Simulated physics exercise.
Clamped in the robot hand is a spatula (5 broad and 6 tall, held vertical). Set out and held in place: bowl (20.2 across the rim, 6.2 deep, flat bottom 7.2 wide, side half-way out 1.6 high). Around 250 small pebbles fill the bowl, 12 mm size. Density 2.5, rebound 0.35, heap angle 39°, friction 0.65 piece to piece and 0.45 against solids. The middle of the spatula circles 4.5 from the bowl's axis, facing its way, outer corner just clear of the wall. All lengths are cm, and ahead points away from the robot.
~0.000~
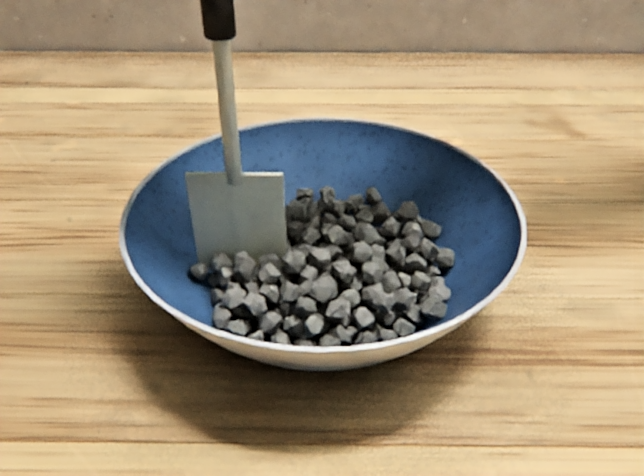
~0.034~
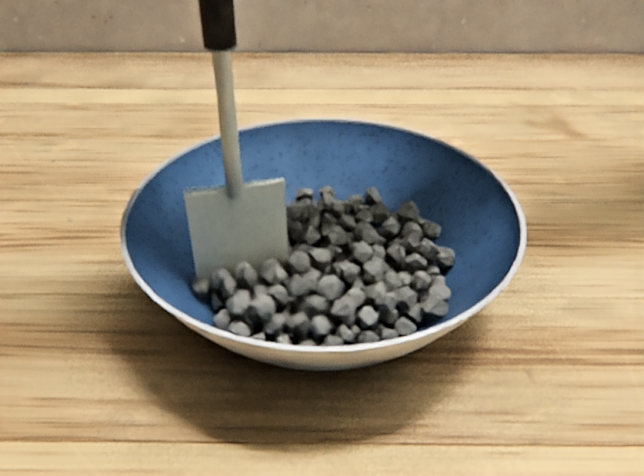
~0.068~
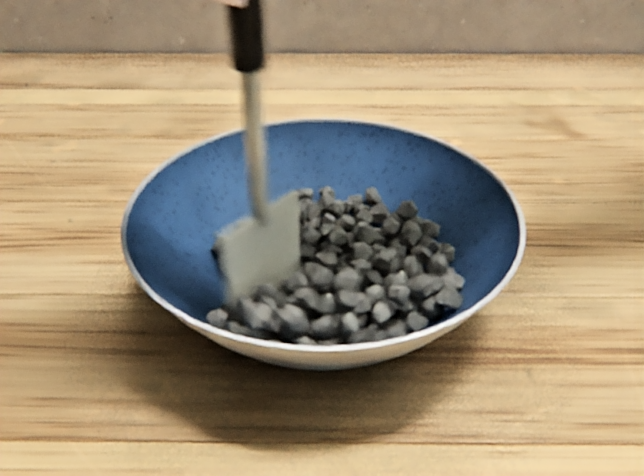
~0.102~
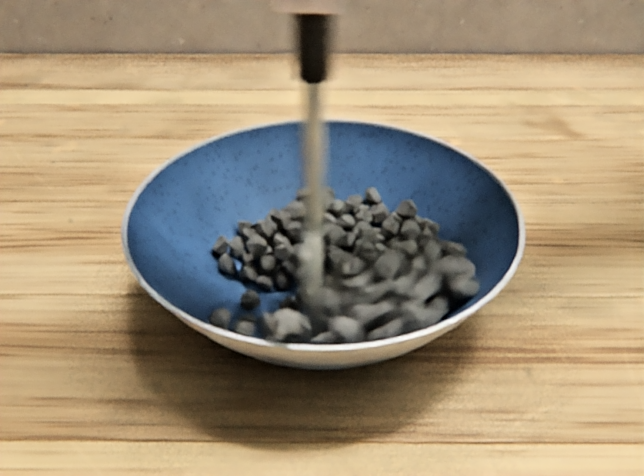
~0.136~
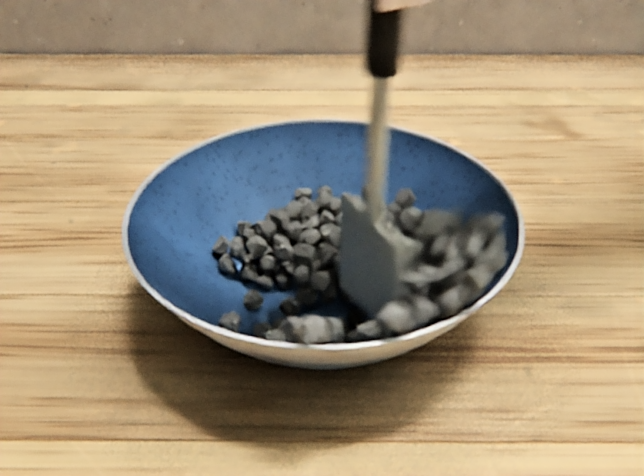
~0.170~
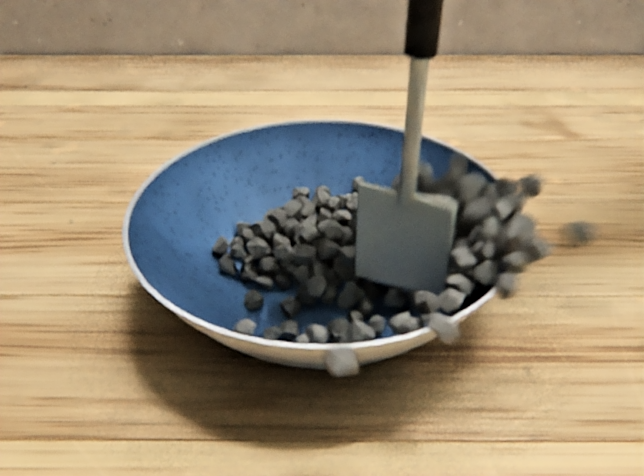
In a blue bowl, a spatula sweeps gray pebbles rightward, pushing some over the rim.
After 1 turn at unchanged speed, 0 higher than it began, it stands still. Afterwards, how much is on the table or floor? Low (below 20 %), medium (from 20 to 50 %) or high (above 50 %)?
Answer: Medium; from 20 to 50 % of the small pebbles finish on the table or floor.
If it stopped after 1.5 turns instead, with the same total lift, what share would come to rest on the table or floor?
Then about 40 per cent.
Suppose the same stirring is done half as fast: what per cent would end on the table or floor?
Then about 5 per cent.
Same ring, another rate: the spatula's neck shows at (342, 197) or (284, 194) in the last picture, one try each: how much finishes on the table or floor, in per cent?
About 20 and 5 per cent.
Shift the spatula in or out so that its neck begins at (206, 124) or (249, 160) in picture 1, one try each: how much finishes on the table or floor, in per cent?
About 20 and 25 per cent.
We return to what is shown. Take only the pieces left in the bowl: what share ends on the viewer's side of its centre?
Some 60 per cent.
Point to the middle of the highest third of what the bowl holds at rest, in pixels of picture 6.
Around (259, 312).
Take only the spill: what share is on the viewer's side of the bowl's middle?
Roughly 30 per cent.
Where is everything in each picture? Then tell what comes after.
The first picture shows the spatula neck at (231, 147), 0° round; upper third of the load around (331, 256), from x 200 to 445, top at y 195; 250 in the bowl.
The second picture shows the spatula neck at (232, 159), 15° round; upper third of the load around (328, 265), from x 200 to 445, top at y 195.
The third picture shows the spatula neck at (258, 185), 50° round; upper third of the load around (336, 285), from x 215 to 450, top at y 195.
The fourth picture shows the spatula neck at (314, 198), 86° round; upper third of the load around (374, 290), from x 220 to 465, top at y 195.
The fifth picture shows the spatula neck at (374, 190), 121° round; upper third of the load around (436, 263), from x 220 to 495, top at y 195; 249 in the bowl, 1 in flight or on the tool.
The sixth picture shows the spatula neck at (410, 167), 157° round; upper third of the load around (462, 229), from x 220 to 580, top at y 165; 243 in the bowl, 7 in flight or on the tool.
After 0.24 s, 230° round, highest piece 10 above the table; 214 in the bowl, 2 on the table or floor, 34 in flight or on the tool.
After 0.31 s, 303° round, highest piece 11 above the table; 191 in the bowl, 18 on the table or floor, 41 in flight or on the tool.
After 0.54 s, 0° round, highest piece 5 above the table; 164 in the bowl, 85 on the table or floor, 1 in flight or on the tool.
After 1.24 s, 0° round, highest piece 5 above the table; 164 in the bowl, 86 on the table or floor.
In the end, 164 in the bowl, 86 on the table or floor. That is 34 % on the table or floor.
